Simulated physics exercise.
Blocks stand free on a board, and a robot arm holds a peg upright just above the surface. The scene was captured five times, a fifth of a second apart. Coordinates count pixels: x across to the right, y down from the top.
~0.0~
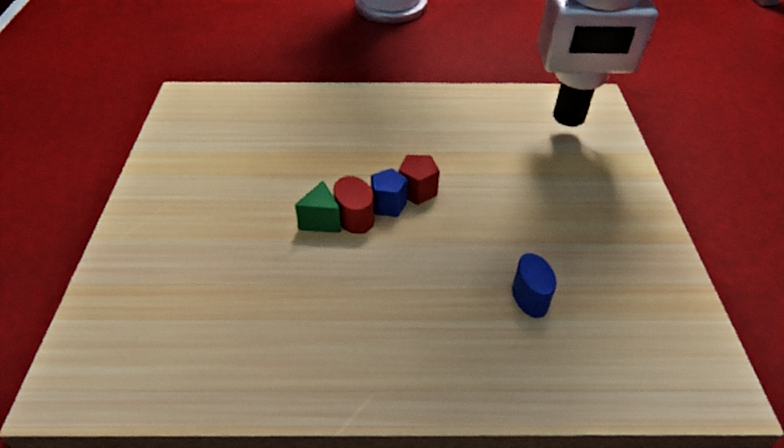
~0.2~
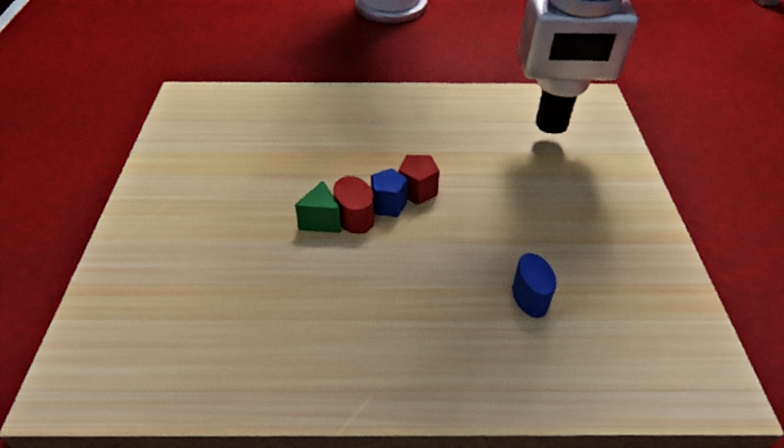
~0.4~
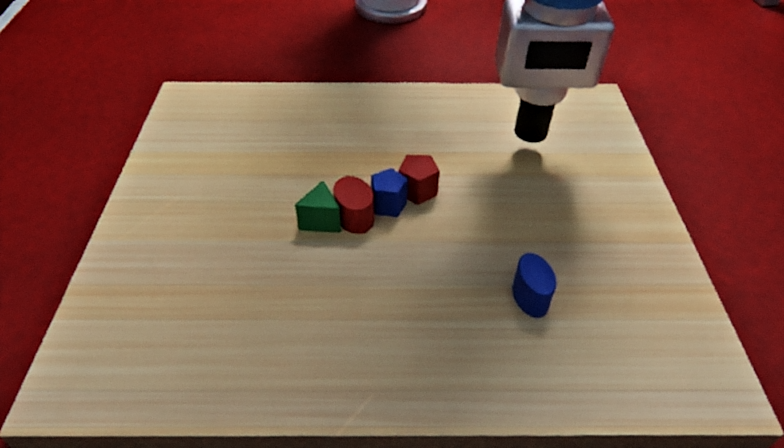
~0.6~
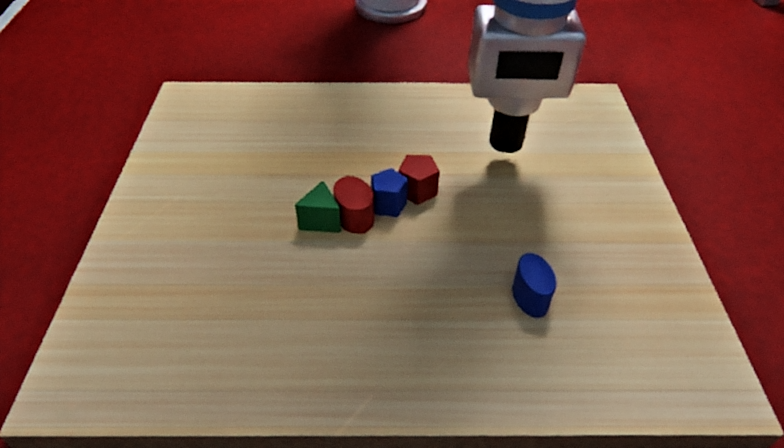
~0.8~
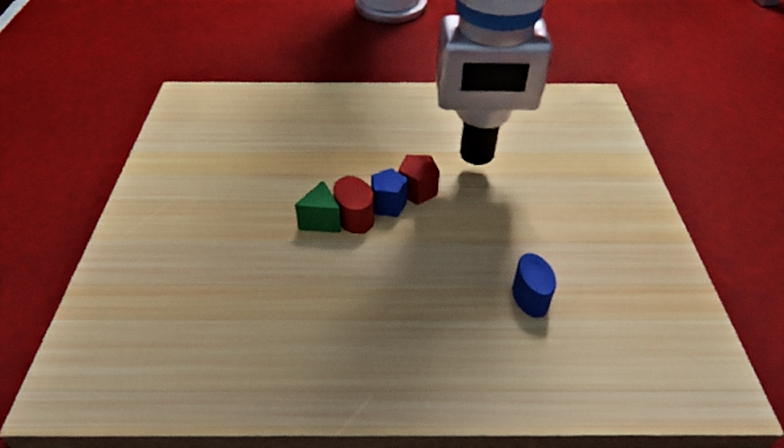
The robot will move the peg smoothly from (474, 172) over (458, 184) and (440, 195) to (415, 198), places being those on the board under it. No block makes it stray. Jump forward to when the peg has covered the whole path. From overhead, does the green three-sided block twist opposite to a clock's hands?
No - that is not the case.
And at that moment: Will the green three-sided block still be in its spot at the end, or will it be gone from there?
That block slides.
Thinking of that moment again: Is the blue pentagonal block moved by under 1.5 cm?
No - that is not the case.
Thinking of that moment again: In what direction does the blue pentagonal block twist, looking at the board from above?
It rotates counterclockwise.
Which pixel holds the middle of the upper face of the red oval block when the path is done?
At roughly (331, 203).
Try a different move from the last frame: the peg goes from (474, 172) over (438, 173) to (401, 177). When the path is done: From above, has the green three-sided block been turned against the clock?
No, I don't think so.
What follows on the original path. Halfway along, peg (451, 172); red pentagonal block (416, 167).
At the end, peg (415, 180); green three-sided block (295, 204), turned 30° clockwise; red oval block (331, 203); blue pentagonal block (357, 182), turned 50° anticlockwise; red pentagonal block (383, 162), turned 35° clockwise.
